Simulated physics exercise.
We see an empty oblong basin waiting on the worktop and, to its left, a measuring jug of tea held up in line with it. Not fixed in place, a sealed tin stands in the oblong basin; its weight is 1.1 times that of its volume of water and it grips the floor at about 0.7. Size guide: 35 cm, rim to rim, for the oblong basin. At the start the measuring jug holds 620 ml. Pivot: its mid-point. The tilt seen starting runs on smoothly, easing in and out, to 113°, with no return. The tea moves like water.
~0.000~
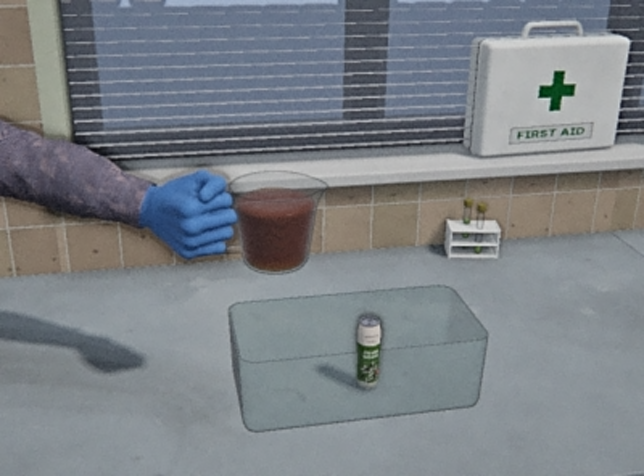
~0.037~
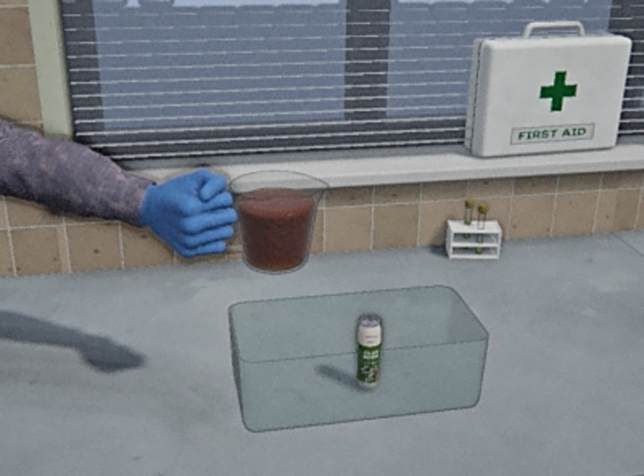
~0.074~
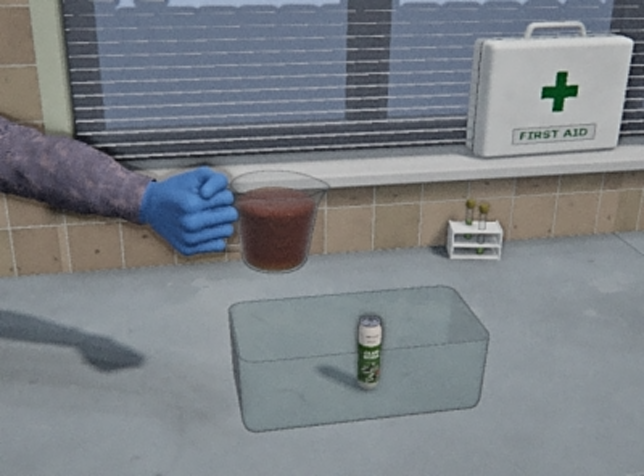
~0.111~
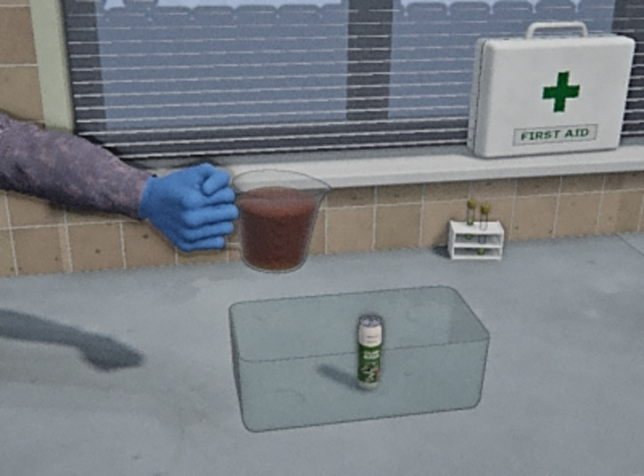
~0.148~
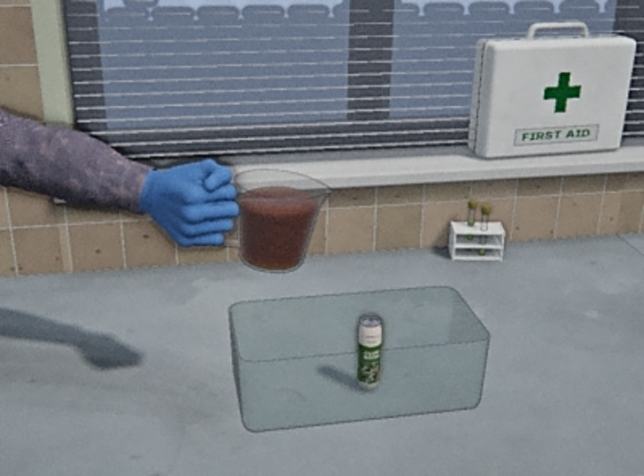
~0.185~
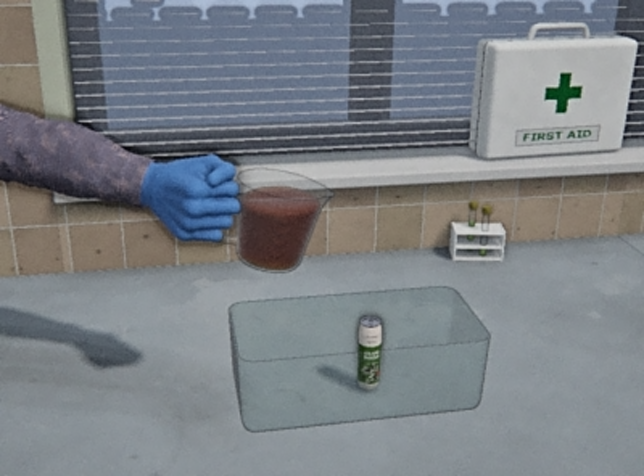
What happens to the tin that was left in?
It is knocked down.
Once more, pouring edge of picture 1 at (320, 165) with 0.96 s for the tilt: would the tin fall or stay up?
After that, the tin overturns.
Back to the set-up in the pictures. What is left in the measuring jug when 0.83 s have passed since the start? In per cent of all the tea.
Around 10 in a hundred is still there.
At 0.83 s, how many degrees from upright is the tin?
It sits at roughly 0°.
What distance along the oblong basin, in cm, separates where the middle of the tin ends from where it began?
Some 9.0 cm.
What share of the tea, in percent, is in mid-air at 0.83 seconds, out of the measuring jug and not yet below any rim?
Close to 18 %.
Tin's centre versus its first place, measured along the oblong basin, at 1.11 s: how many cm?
It has moved some 9 cm.
After 0.56 s the tilt is 75° and 70 per cent is still to pour; the tin stands where it began.
After 0.83 s the tilt is 110° and 9 per cent is still to pour; the tin stands where it began.
After 1.11 s the tilt is 113° and 0 per cent is still to pour; the tin lies on its side.
After 1.42 s the tilt is 113° and 0 per cent is still to pour; the tin lies on its side.
In the end the tin lies on its side.
